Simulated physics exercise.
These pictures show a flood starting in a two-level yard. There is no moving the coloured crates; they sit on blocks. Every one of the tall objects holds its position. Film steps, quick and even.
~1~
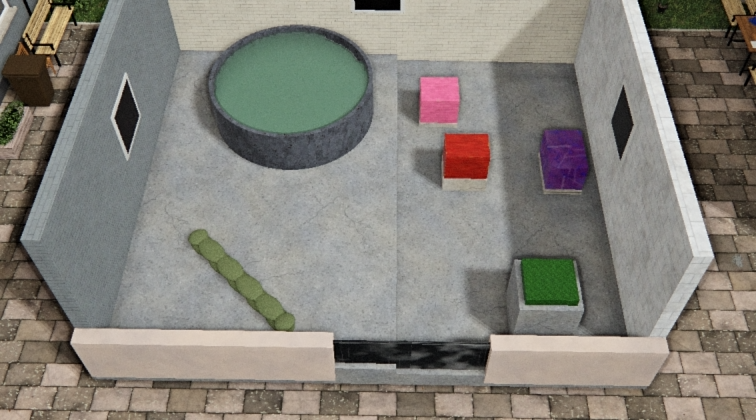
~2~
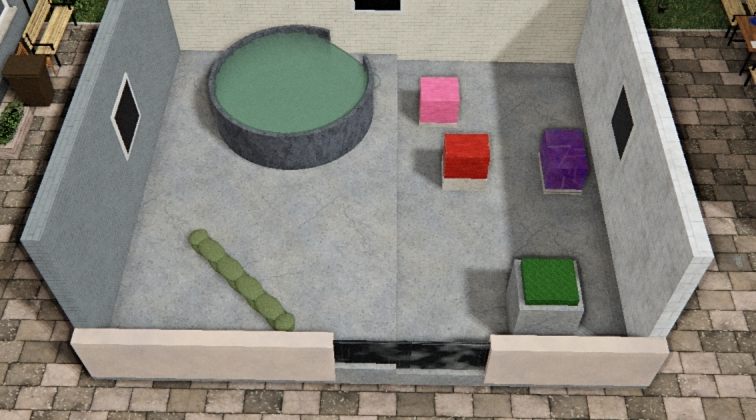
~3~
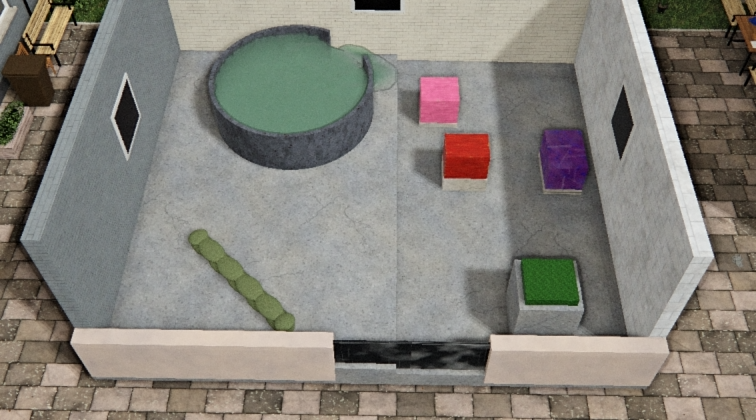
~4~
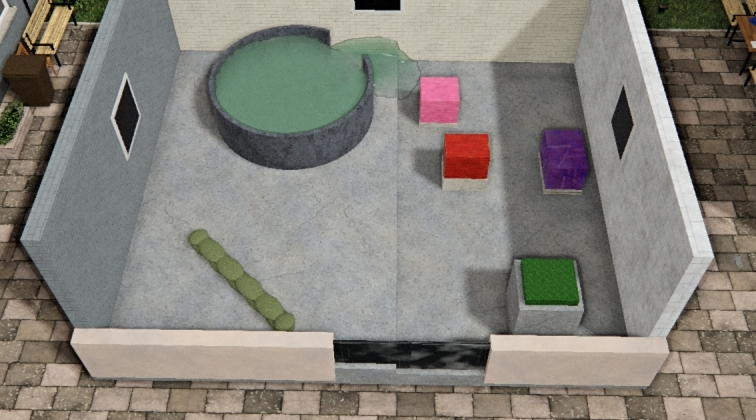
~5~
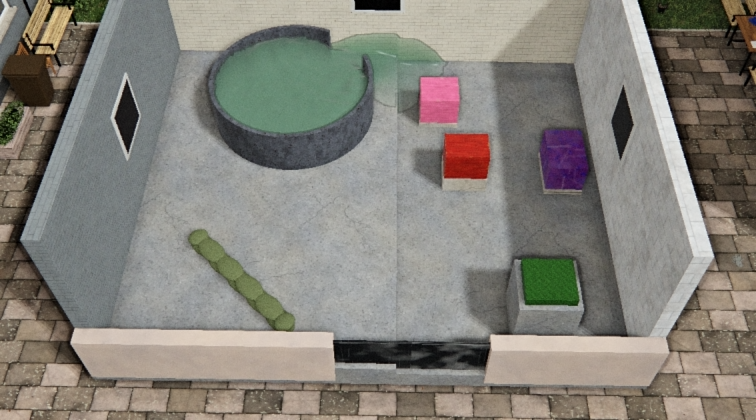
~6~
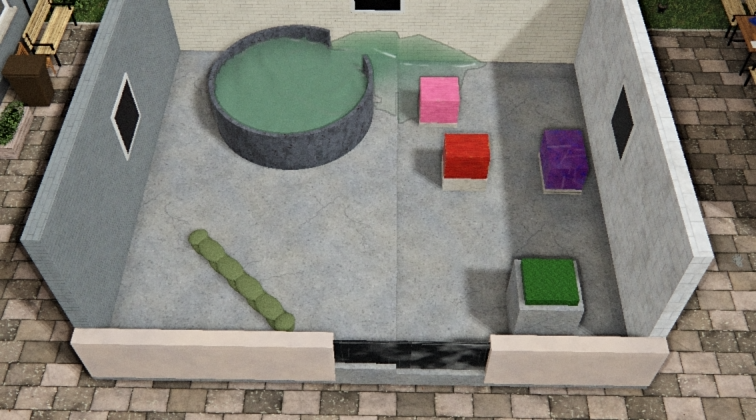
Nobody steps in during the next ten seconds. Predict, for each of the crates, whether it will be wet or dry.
One by one: The purple crate is hit by the water. The pink crate is hit by the water. The red crate is spared.
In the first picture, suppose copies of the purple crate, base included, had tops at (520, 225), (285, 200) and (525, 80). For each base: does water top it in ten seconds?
Going through them in order, the first is overtopped, the second is not reached and the third is overtopped.
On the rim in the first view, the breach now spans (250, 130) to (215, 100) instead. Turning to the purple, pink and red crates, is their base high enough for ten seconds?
Purple gets drenched, pink stays untouched, red stays untouched.
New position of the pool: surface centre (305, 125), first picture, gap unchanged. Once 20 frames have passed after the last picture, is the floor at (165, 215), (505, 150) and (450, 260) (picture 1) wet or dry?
As listed: Free of water, wet, flooded.
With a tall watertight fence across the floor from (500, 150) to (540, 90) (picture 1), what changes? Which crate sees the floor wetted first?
I'd pick the pink one.
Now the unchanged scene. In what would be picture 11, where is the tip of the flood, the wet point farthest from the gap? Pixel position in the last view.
At roughly (581, 110).
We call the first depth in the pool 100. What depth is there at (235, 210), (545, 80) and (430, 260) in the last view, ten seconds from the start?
Roughly 2 per cent, 30 per cent and 20 per cent.
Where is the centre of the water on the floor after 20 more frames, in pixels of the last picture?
Around pixel (383, 111) of the last picture.
A moment on, water covers 15 % of the floor; the purple crate not reached, the pink crate water round its plinth, the red crate not reached.
Next, water covers 25 % of the floor; the purple crate water round its plinth, the pink crate water round its plinth, the red crate water round its plinth.
Then, water covers 40 % of the floor; the purple crate water round its plinth, the pink crate water round its plinth, the red crate water round its plinth.
Later, water covers 70 % of the floor; the purple crate water round its plinth, the pink crate water round its plinth, the red crate water round its plinth.
In the end, water covers 85 % of the floor; the purple crate was topped, the pink crate was topped, the red crate stayed above the water.
